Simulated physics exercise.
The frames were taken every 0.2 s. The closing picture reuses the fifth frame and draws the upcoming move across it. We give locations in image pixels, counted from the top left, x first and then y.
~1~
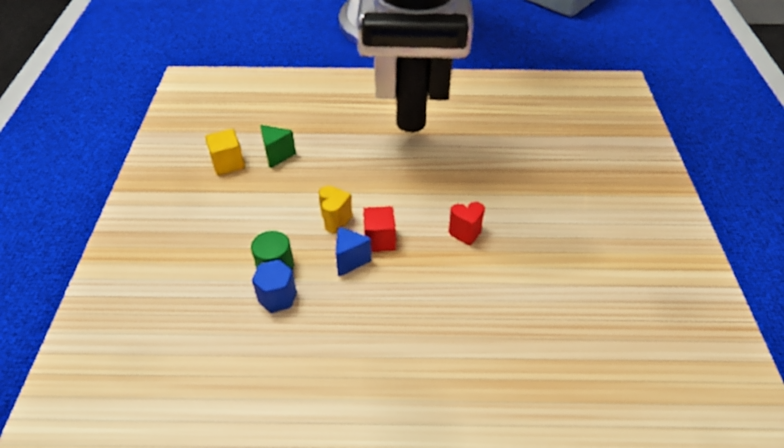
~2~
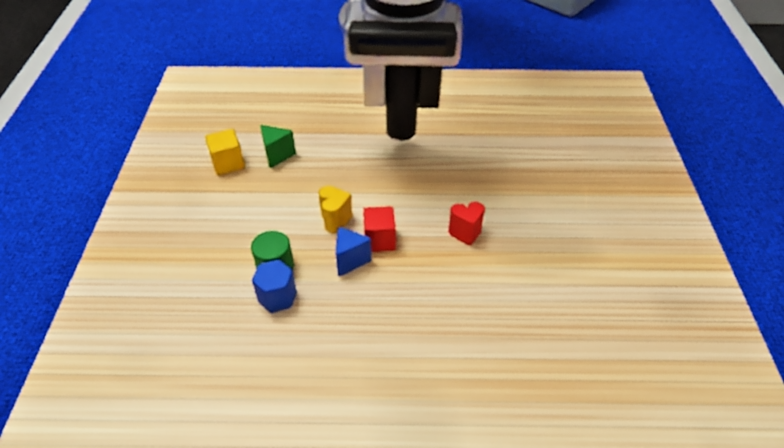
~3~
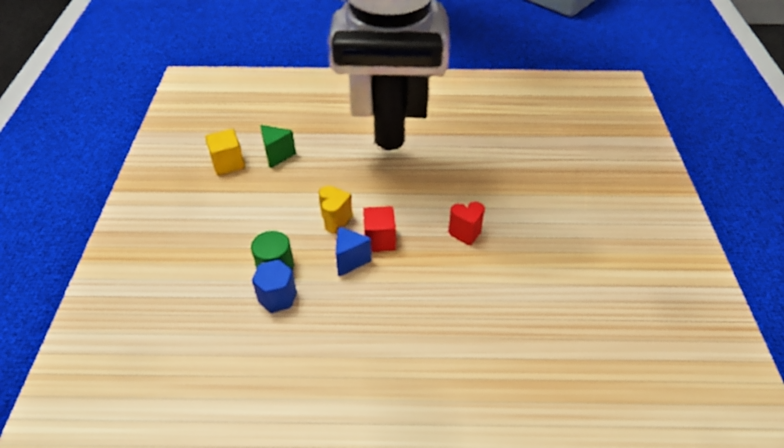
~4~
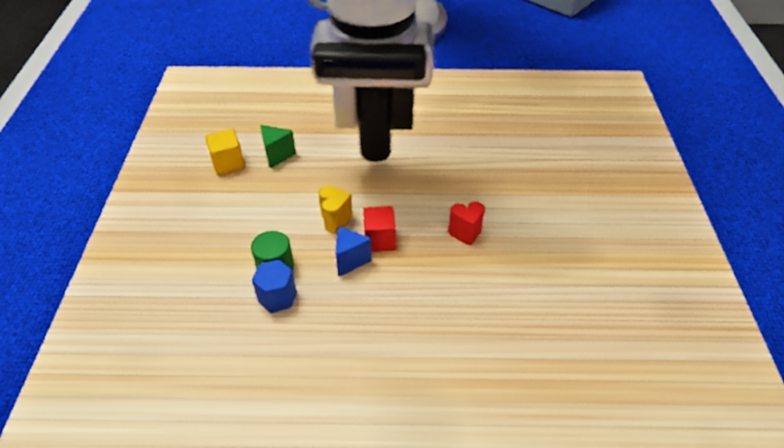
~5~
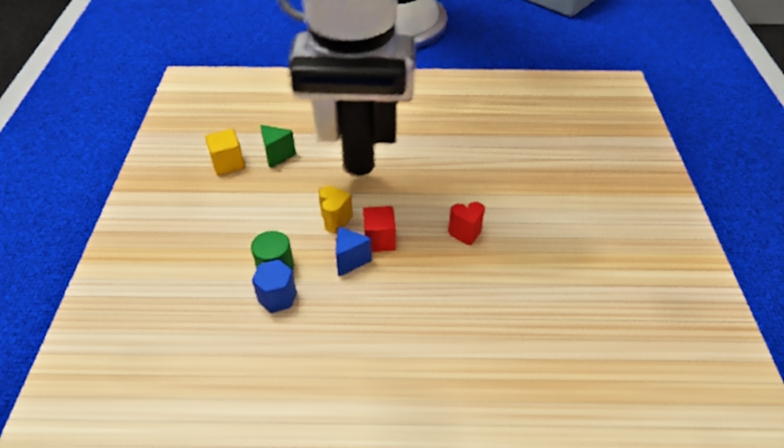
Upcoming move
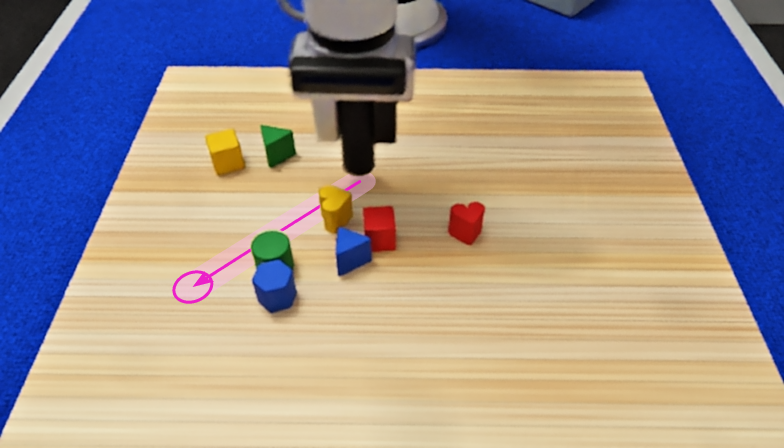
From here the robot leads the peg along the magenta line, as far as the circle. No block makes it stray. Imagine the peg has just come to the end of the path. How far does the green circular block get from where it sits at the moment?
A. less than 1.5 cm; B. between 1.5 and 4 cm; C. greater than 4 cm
I choose A.
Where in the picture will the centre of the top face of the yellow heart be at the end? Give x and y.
Just about (320, 211).
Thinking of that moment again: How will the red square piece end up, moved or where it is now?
That block will keep its spot.
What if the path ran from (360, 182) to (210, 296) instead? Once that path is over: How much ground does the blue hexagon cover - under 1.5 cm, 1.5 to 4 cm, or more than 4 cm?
Distance: Between 1.5 and 4 cm.
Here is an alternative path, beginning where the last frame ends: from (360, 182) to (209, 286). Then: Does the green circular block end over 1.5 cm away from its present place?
I expect so.
Path on the board, from (360, 182) directly to (193, 287).
The first path, step by step. One third of the way, peg at (306, 198); yellow heart at (321, 209), turned 75° anticlockwise.
Two thirds of the way, peg at (249, 233); green circular block at (265, 250); blue hexagon at (274, 279); yellow heart at (320, 211), turned 85° anticlockwise.
At the end, peg at (186, 271); green circular block at (262, 252); blue hexagon at (276, 281); yellow heart at (320, 211), turned 85° anticlockwise; red square piece in place.
